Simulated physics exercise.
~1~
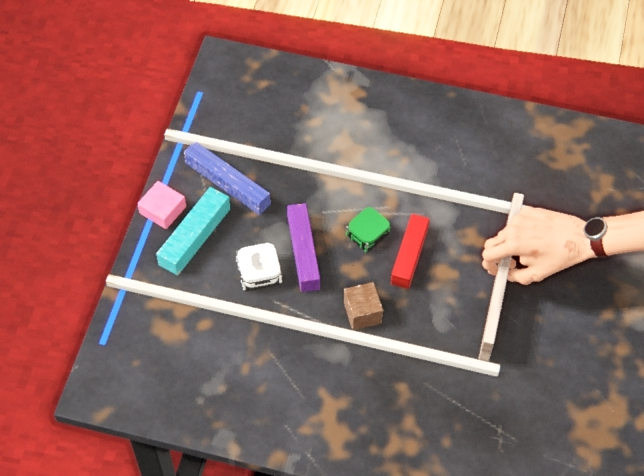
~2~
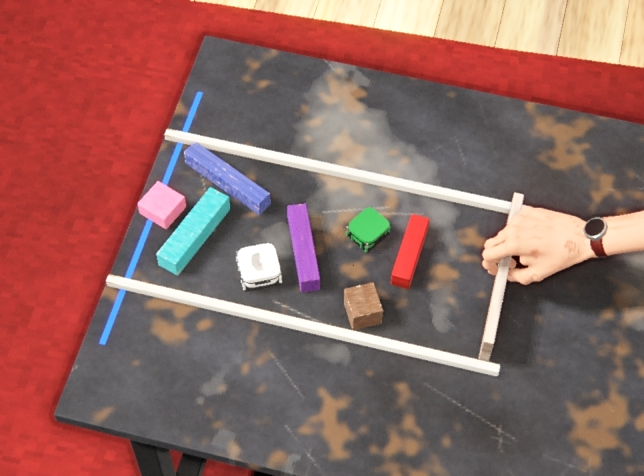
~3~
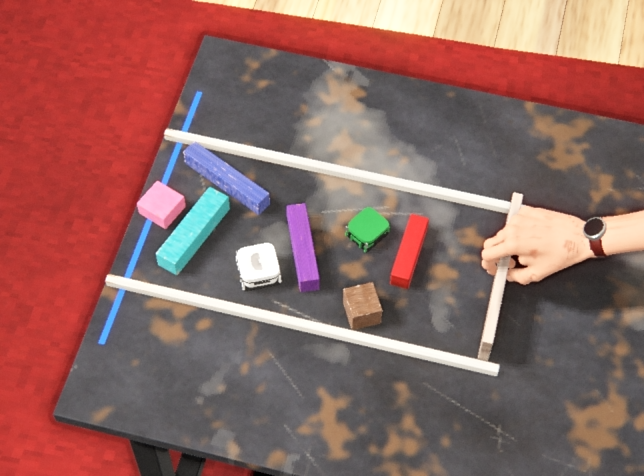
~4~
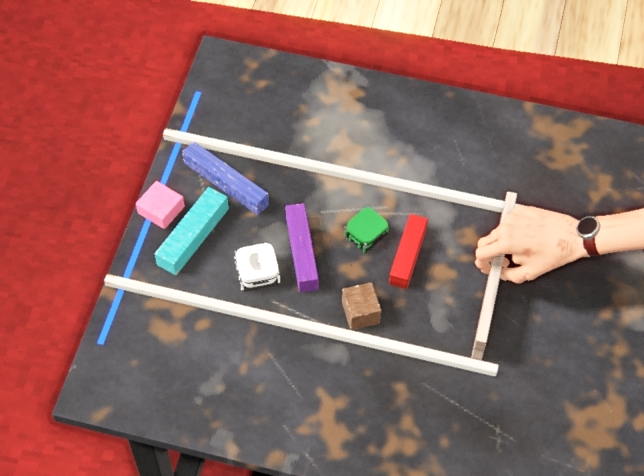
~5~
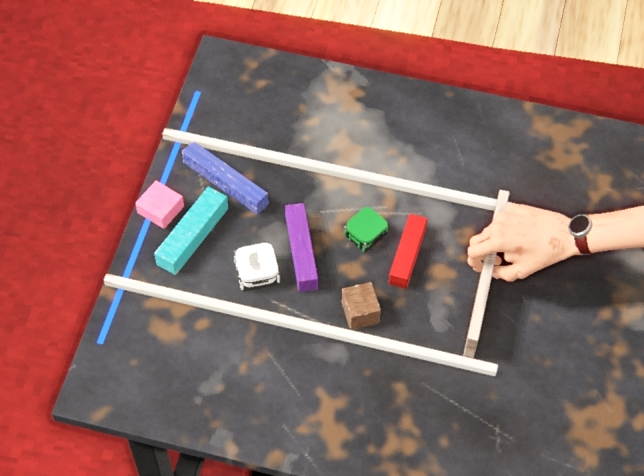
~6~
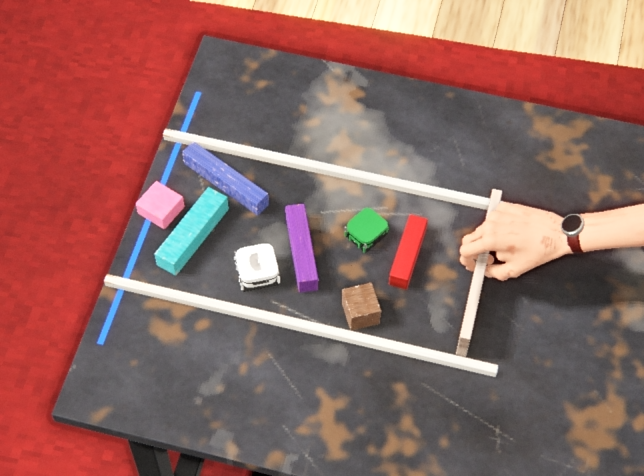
A hand held a pale board between two white rails on a dark table, then slid it slightly left toward the scattered colourful blocks and sticks, which stayed still without being touched.
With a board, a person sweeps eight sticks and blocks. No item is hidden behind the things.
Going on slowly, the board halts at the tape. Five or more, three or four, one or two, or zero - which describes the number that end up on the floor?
Fallen: Five plus.
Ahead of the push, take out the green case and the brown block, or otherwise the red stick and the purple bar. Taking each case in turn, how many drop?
First 5, then 4.
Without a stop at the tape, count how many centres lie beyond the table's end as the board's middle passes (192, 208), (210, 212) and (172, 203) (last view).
Respectively 4, 3 and 5.
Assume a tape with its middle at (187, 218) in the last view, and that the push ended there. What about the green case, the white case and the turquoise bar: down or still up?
The green case does not fall; the white case tumbles off; the turquoise bar comes down.
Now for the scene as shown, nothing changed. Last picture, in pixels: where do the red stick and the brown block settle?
The red stick settles near (148, 193); as for the brown block, near (120, 246).
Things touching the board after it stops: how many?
It touches 2.
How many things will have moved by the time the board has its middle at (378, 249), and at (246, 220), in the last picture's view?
I count 3 first and 8 after.
Early on, none off yet; pink block at rest near (160, 205); turquoise bar at rest near (192, 231); blue bar at rest near (225, 178).
A while later, none off yet; pink block moving near (152, 202); turquoise bar travelled a little near (166, 224); blue bar travelled a little near (183, 166).
Finally, the number that fall off is five or more; lost, green case, purple bar, white case, blue bar, turquoise bar and pink block.
